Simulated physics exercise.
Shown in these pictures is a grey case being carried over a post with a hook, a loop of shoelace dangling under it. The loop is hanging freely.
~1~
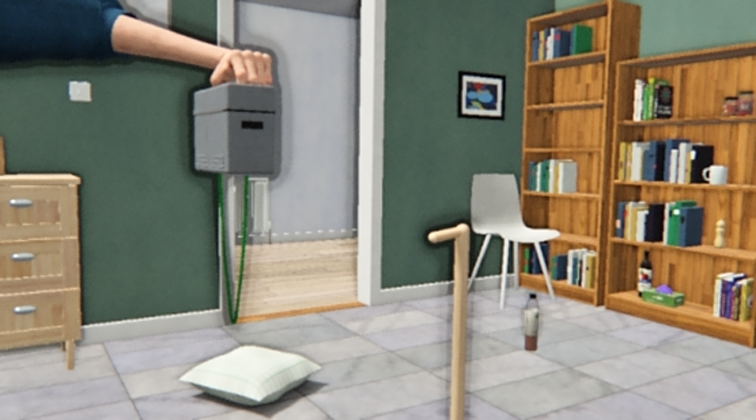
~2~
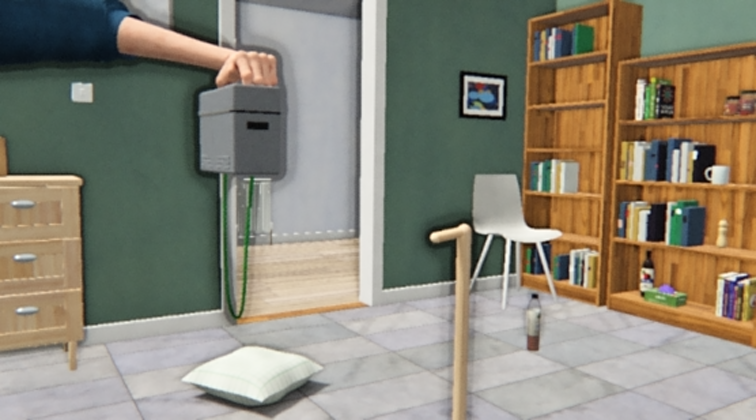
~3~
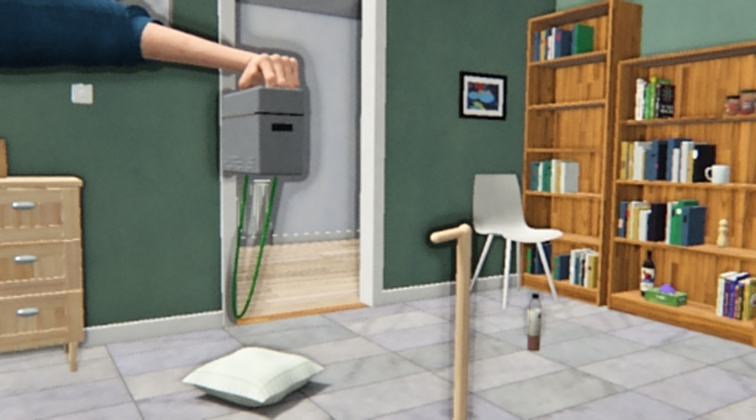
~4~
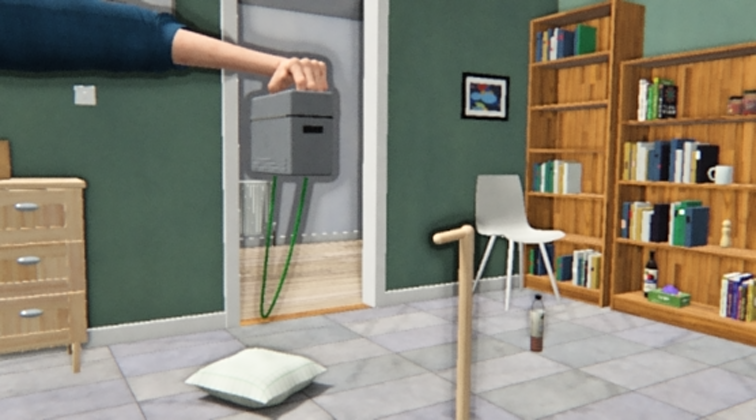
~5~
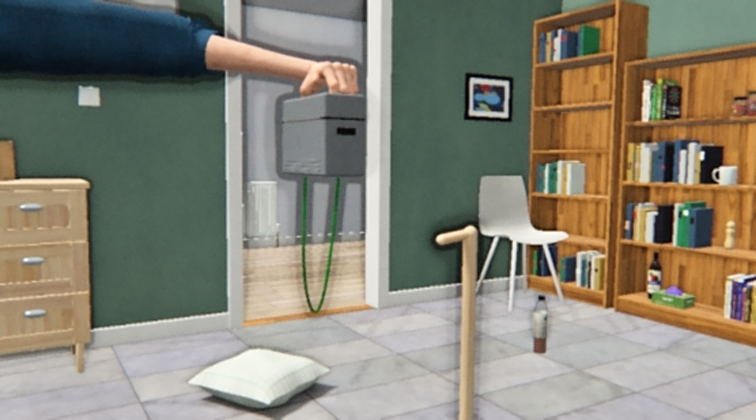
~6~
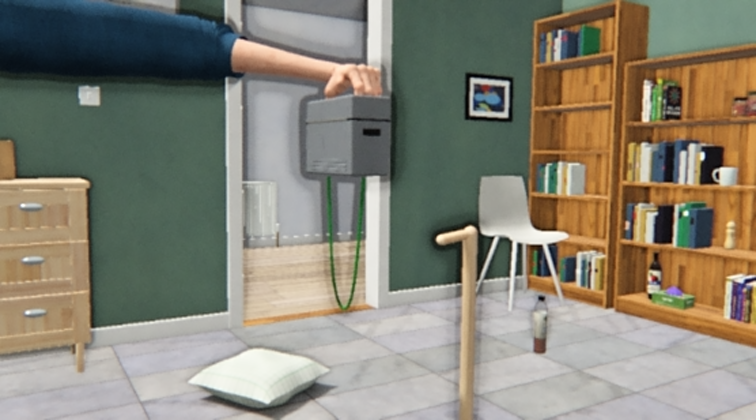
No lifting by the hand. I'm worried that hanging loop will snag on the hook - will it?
Yes. It gets trapped.
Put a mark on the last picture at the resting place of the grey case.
(542, 143).
Then, 0.76 s later than the last view, case nearing the post near (437, 140).
Then, 1.48 s later than the last view, case past the post near (510, 142).
Finally, case past the post near (542, 143); loop tight round the post, hand stopped. The grey case is jerked back by its loop.
